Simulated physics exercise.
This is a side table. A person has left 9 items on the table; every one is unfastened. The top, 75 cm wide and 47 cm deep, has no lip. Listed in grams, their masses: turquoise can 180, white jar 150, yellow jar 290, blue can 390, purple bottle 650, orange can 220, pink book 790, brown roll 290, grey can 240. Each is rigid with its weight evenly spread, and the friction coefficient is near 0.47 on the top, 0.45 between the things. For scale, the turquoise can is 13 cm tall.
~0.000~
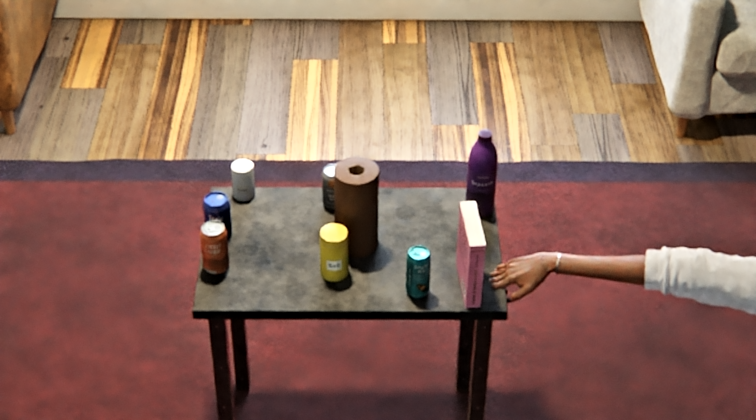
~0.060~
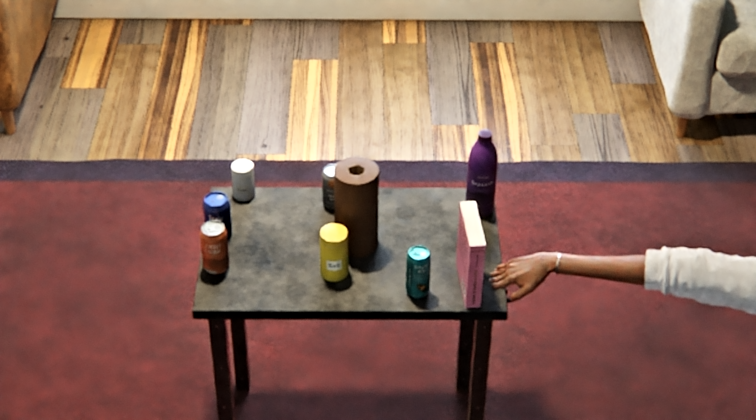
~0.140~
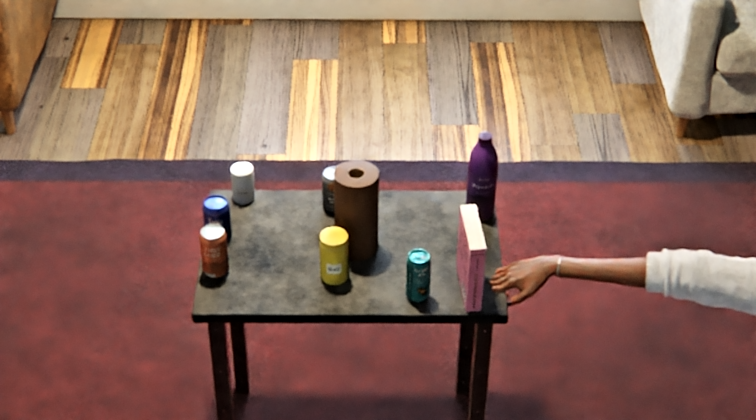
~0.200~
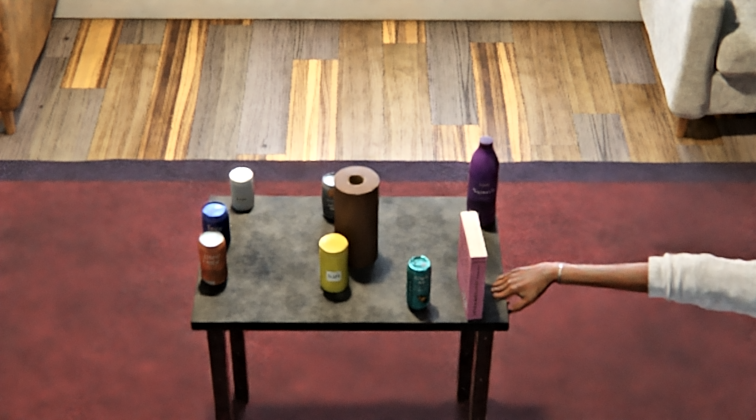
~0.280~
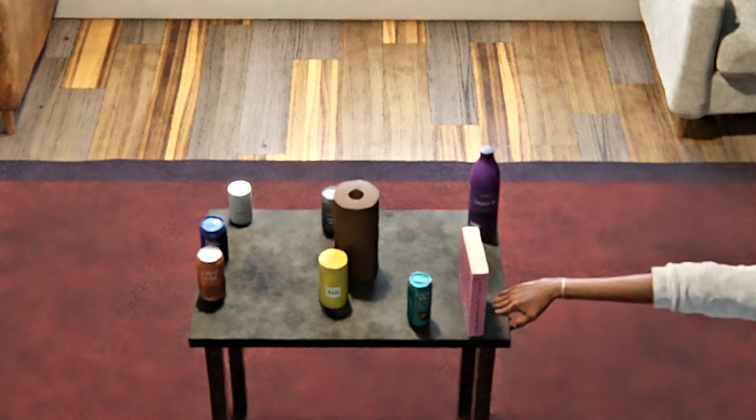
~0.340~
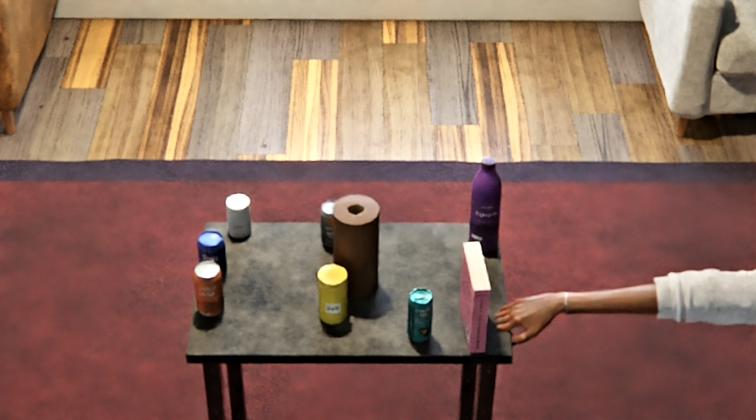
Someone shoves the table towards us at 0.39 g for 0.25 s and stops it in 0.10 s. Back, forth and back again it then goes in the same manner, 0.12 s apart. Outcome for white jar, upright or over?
Upright.
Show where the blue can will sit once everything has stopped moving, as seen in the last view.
In the last view, its centre sits near (218, 217).
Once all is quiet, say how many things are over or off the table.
6.
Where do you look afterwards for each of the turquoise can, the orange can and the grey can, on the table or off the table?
When everything stops, the turquoise can is out of bounds, the orange can is still in bounds, and the grey can is still in bounds.
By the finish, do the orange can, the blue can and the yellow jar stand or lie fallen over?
In the last frame the orange can remains up, the blue can remains up and the yellow jar does not stay up.
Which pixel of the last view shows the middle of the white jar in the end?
End position: Roughly (243, 180).
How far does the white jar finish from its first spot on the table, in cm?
Roughly 0 centimetres.
Around 0.94 s, turquoise can now off the table; purple bottle on its side; yellow jar at 19° to upright.
Around 1.74 s, table 3 cm from its start; pink book now off the table; white jar shifted 5 cm near (241, 200); purple bottle on its side.
Finally (3.6 s), off the table and tipped over, turquoise can, pink book and brown roll; on their side or leaning hard on the table, yellow jar, purple bottle and grey can; the other 3 still in place (within 5 cm). In the last view, white jar near (243, 180).
